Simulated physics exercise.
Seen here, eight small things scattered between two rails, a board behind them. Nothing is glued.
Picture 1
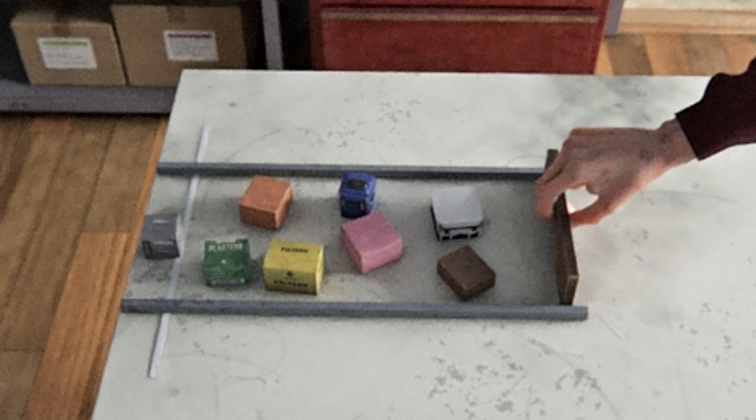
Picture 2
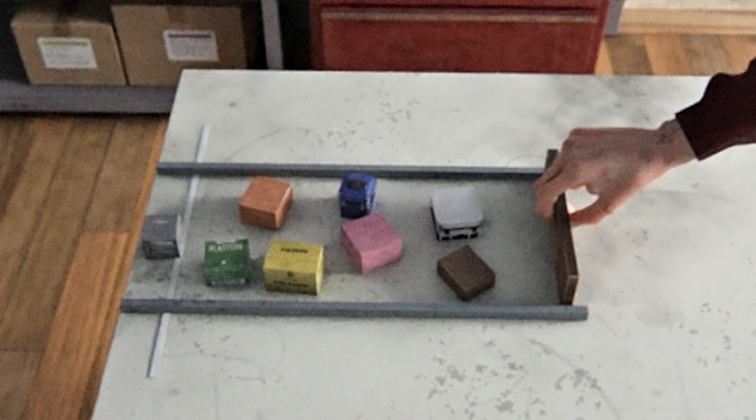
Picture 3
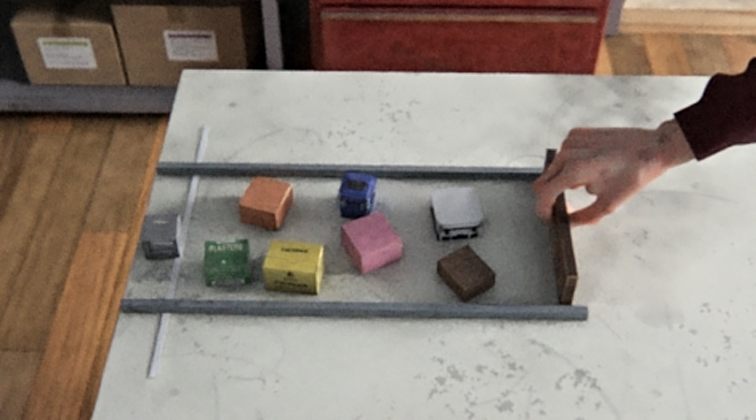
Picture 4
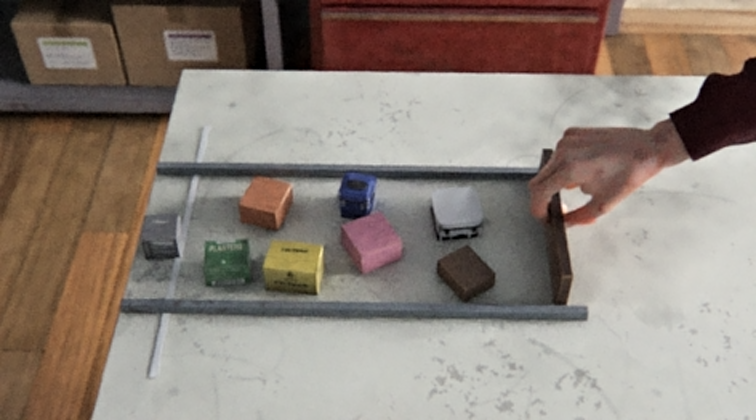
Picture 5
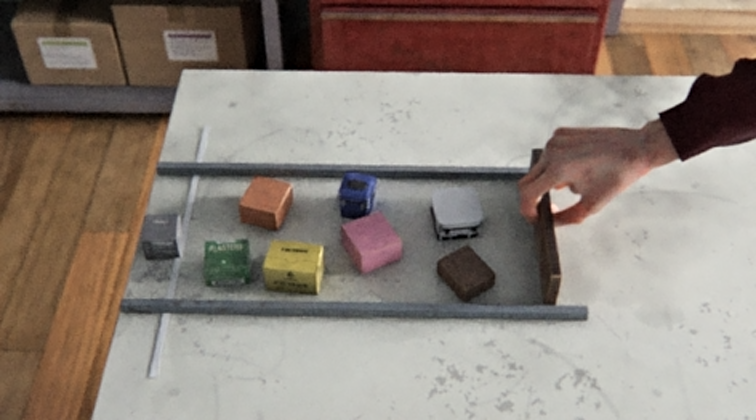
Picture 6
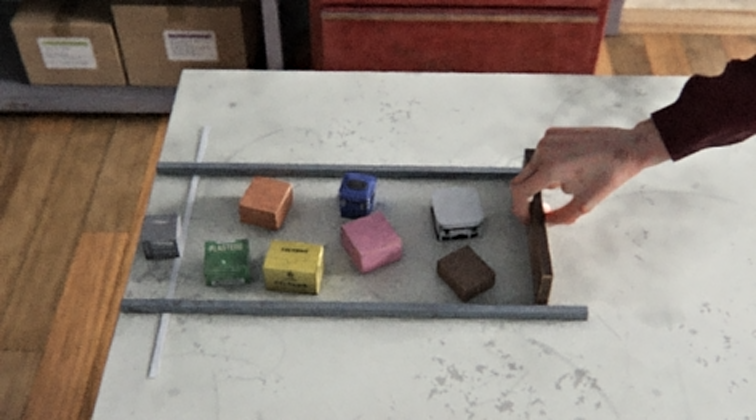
On a pale marble tabletop, eight small boxes and blocks lie scattered between two grey rails, with a hand gripping a brown board at the right end. The board stays nearly still at first, then the hand slides it slightly left, while the scattered objects remain in place.
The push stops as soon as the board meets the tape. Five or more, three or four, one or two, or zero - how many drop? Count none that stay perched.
Five or more drop.
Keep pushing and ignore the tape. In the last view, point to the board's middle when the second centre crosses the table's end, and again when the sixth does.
Its middle is around (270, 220) and later (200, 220).
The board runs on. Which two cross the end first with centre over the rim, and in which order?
Going earliest first, it's the grey box and after it the green box.
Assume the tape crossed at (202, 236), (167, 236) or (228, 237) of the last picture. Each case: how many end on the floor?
The three tries give 4, 6 and 4.
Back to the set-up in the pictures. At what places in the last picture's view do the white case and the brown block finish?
Going in order: First (164, 208), then (157, 261).
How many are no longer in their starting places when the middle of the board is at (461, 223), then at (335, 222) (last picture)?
2 and 8.
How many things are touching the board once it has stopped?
Contact count: 2.
Soon after, none off yet; grey box at rest near (162, 236); green box at rest near (228, 262); orange block at rest near (266, 203).
By the end, the number that fall off is five or more; fallen, pink block, blue case, yellow box, orange block, green box and grey box.
